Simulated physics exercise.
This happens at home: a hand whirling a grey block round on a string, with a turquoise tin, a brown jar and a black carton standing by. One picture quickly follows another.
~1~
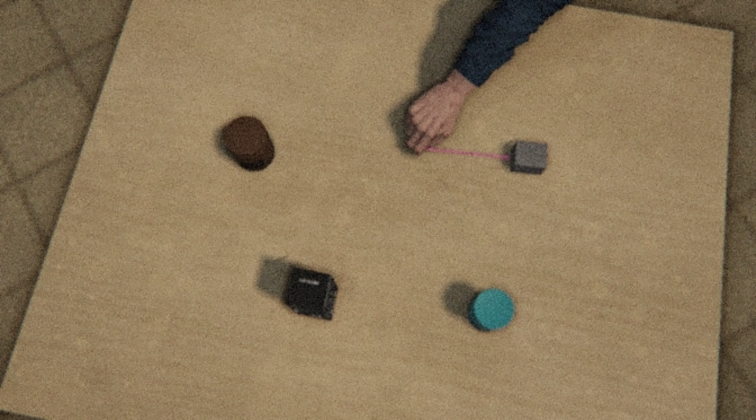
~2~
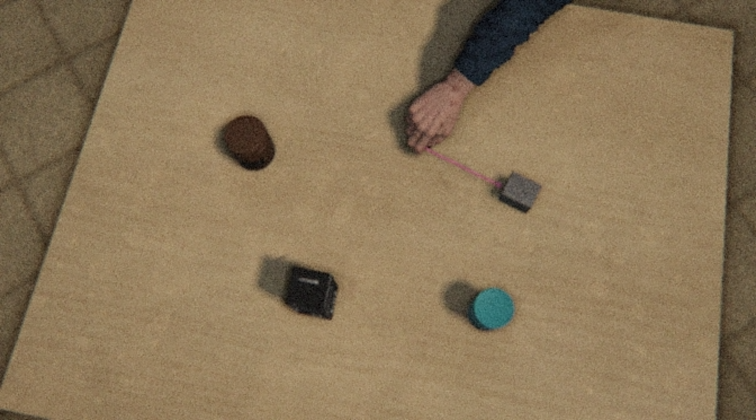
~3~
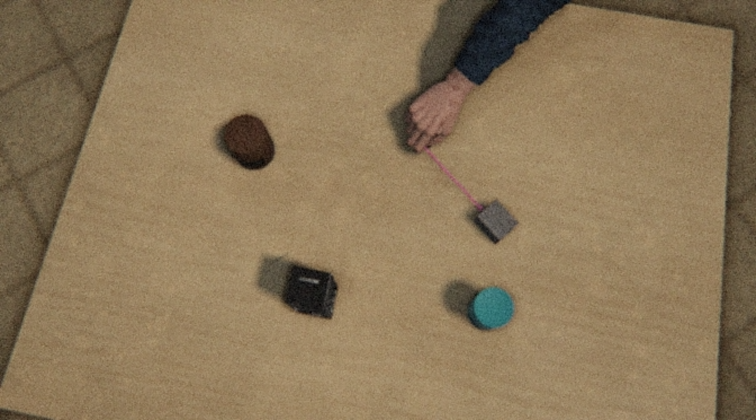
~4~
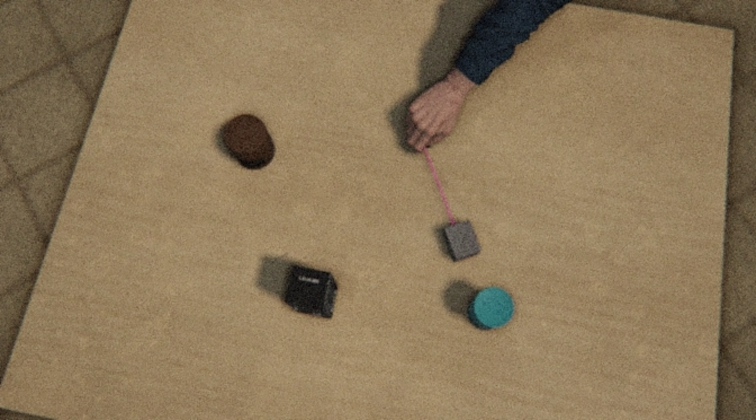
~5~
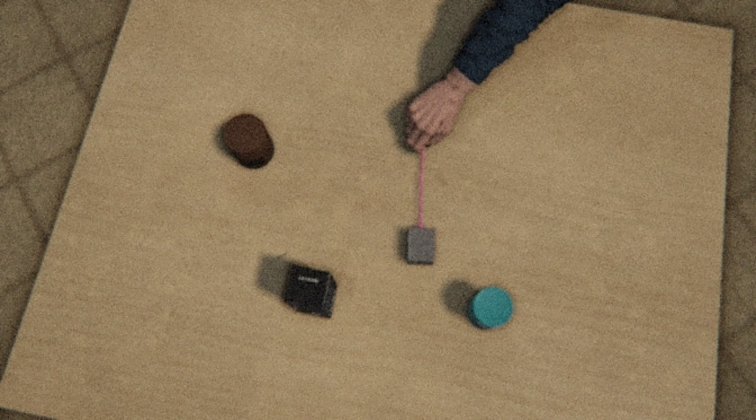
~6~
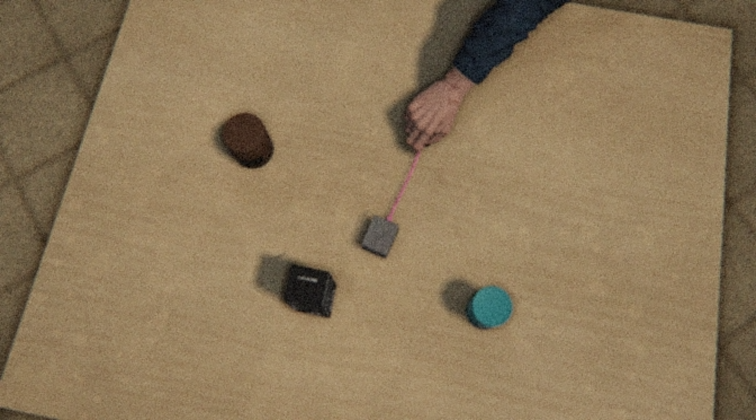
A hand whirled a grey block clockwise on a pink string over a wooden table, swinging it from the right down and round to the lower left, while the tin, jar and carton stayed put.
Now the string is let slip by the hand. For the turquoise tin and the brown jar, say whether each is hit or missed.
The turquoise tin will receive no impact. The brown jar will receive an impact.
Then, 0.08 s past the final frame, block near (315, 199).
Then, 0.20 s past the final frame, block near (259, 177); brown jar pushed aside.
When it is over, block near (249, 187); brown jar pushed aside. The turquoise tin stays untouched and the brown jar gets hit.
